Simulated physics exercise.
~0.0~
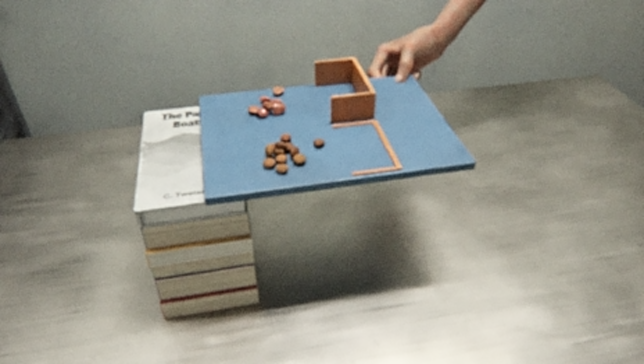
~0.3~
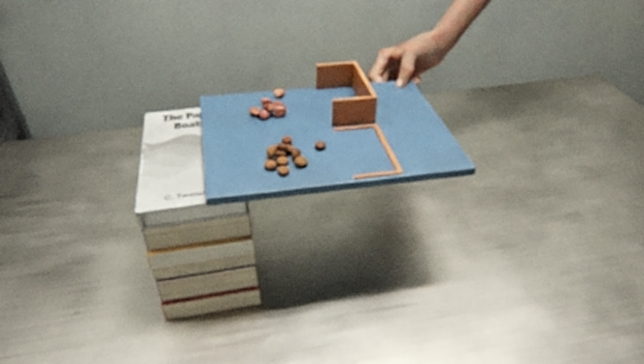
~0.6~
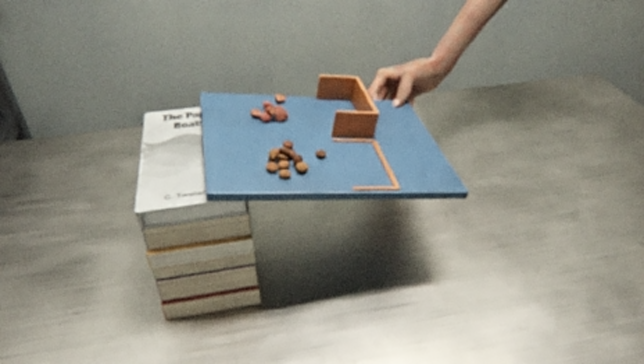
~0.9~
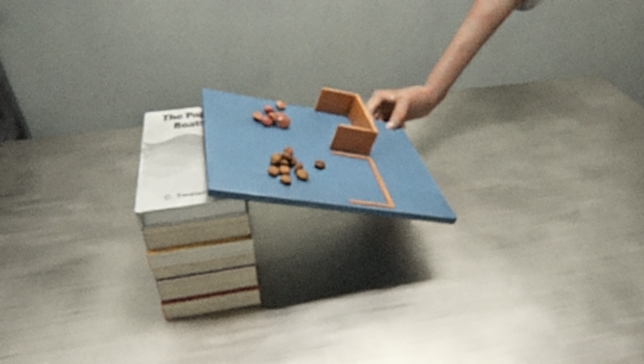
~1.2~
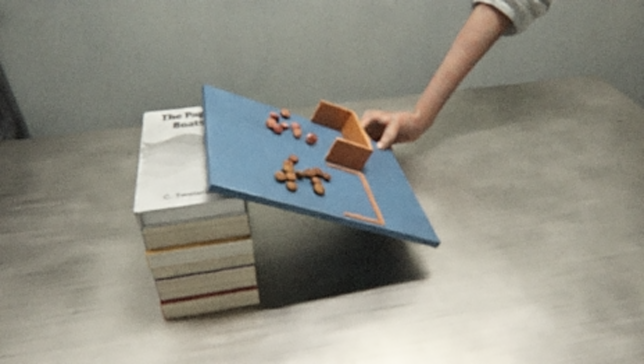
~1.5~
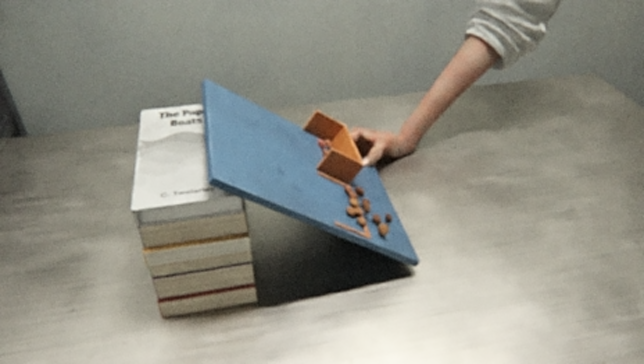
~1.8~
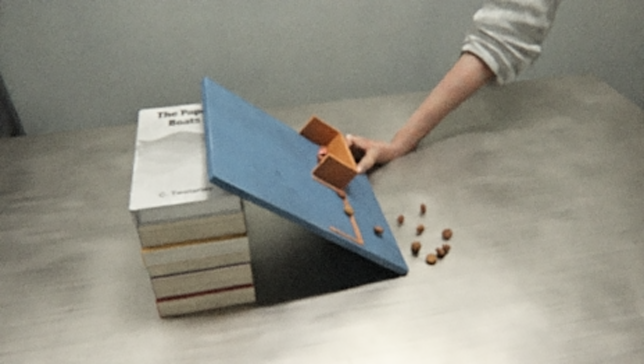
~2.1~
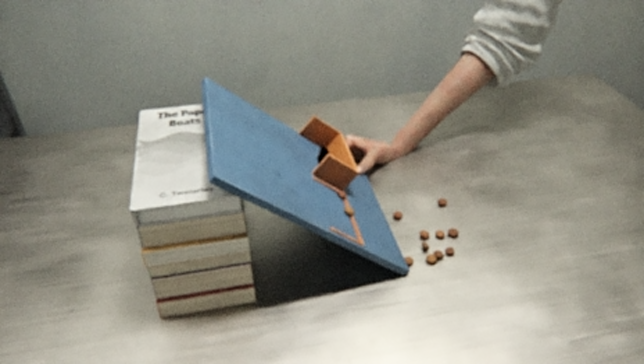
On a gray tabletop, a hand lowered the right end of a blue board propped on stacked books until both heaps of small brown and reddish pieces slid down; the near heap mostly spilled onto the table, while the far one gathered behind its orange barrier.
